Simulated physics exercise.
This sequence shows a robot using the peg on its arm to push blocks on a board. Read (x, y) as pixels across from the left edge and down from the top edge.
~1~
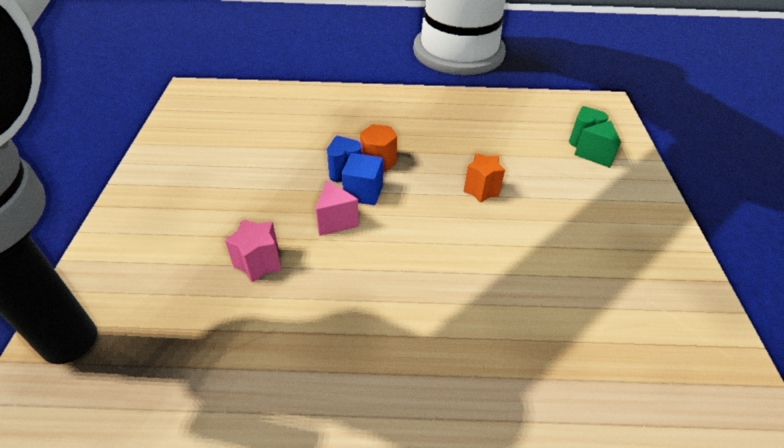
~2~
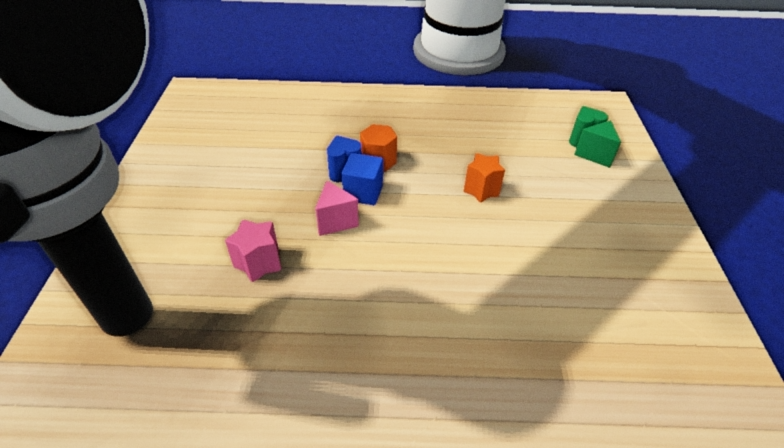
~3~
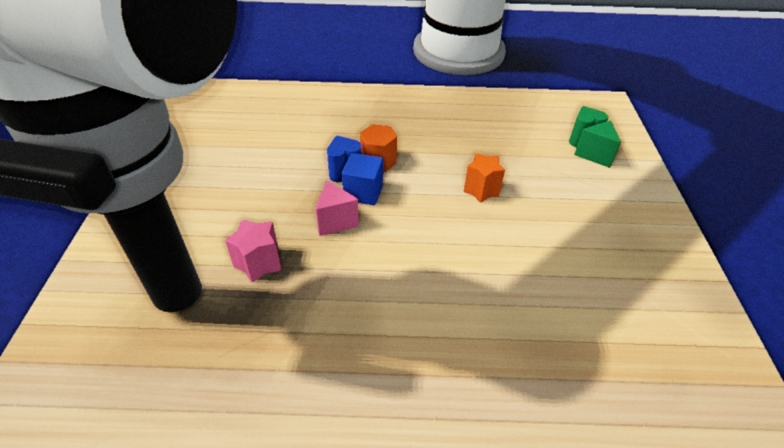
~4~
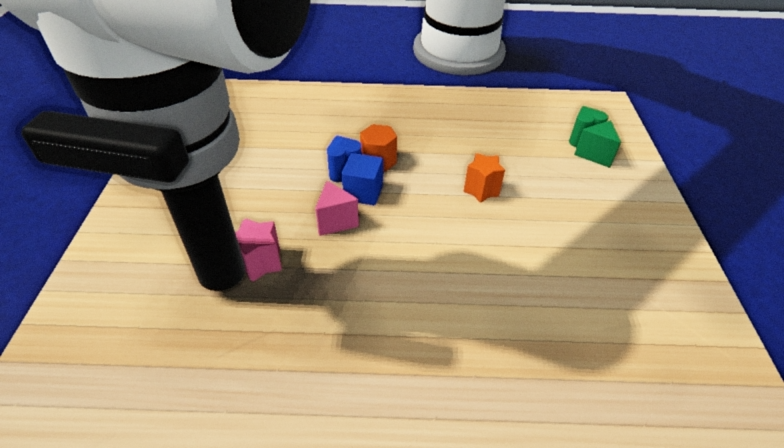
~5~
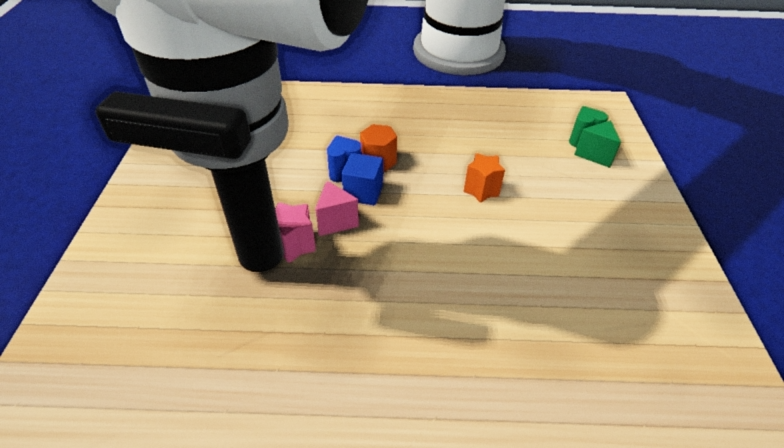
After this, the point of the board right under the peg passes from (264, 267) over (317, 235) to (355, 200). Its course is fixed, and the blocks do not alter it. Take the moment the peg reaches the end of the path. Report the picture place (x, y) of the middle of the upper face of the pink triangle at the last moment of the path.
My best guess is (413, 163).
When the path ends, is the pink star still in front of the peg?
My answer is yes.
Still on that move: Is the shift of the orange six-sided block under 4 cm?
Going by the path, yes.
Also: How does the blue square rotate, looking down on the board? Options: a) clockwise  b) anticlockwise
The correct letter is b.
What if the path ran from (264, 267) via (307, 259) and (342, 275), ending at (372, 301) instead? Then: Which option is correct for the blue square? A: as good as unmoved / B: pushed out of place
The answer is A.
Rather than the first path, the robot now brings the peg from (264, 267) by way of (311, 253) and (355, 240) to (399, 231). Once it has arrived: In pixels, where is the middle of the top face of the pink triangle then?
At roughly (406, 159).
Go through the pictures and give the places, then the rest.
In the first frame, lower end of the peg at (70, 341), tops of blocks, pink star at (252, 235), pink triangle at (334, 195), blue square at (363, 165), orange six-sided block at (379, 134).
In the second frame, peg at (127, 316), blocks as before.
In the third frame, peg at (178, 293), blocks as before.
In the fourth frame, peg at (222, 273), blocks as before.
In the fifth frame, peg at (261, 255), pink star at (289, 217), pink triangle at (334, 195), blue square at (363, 165), orange six-sided block at (379, 134).
What follows on the original path. One third of the way, peg at (300, 234); pink star at (325, 197); pink triangle at (355, 183), turned 30° anticlockwise.
Two thirds of the way, peg at (331, 211); pink star at (354, 175); pink triangle at (388, 170), turned 35° anticlockwise; blue square at (385, 150), turned 15° anticlockwise; orange six-sided block at (382, 129).
At the end, peg at (354, 189); pink star at (378, 155); pink triangle at (413, 163), turned 25° anticlockwise; blue square at (406, 139), turned 40° anticlockwise; orange six-sided block at (386, 122), turned 35° anticlockwise.
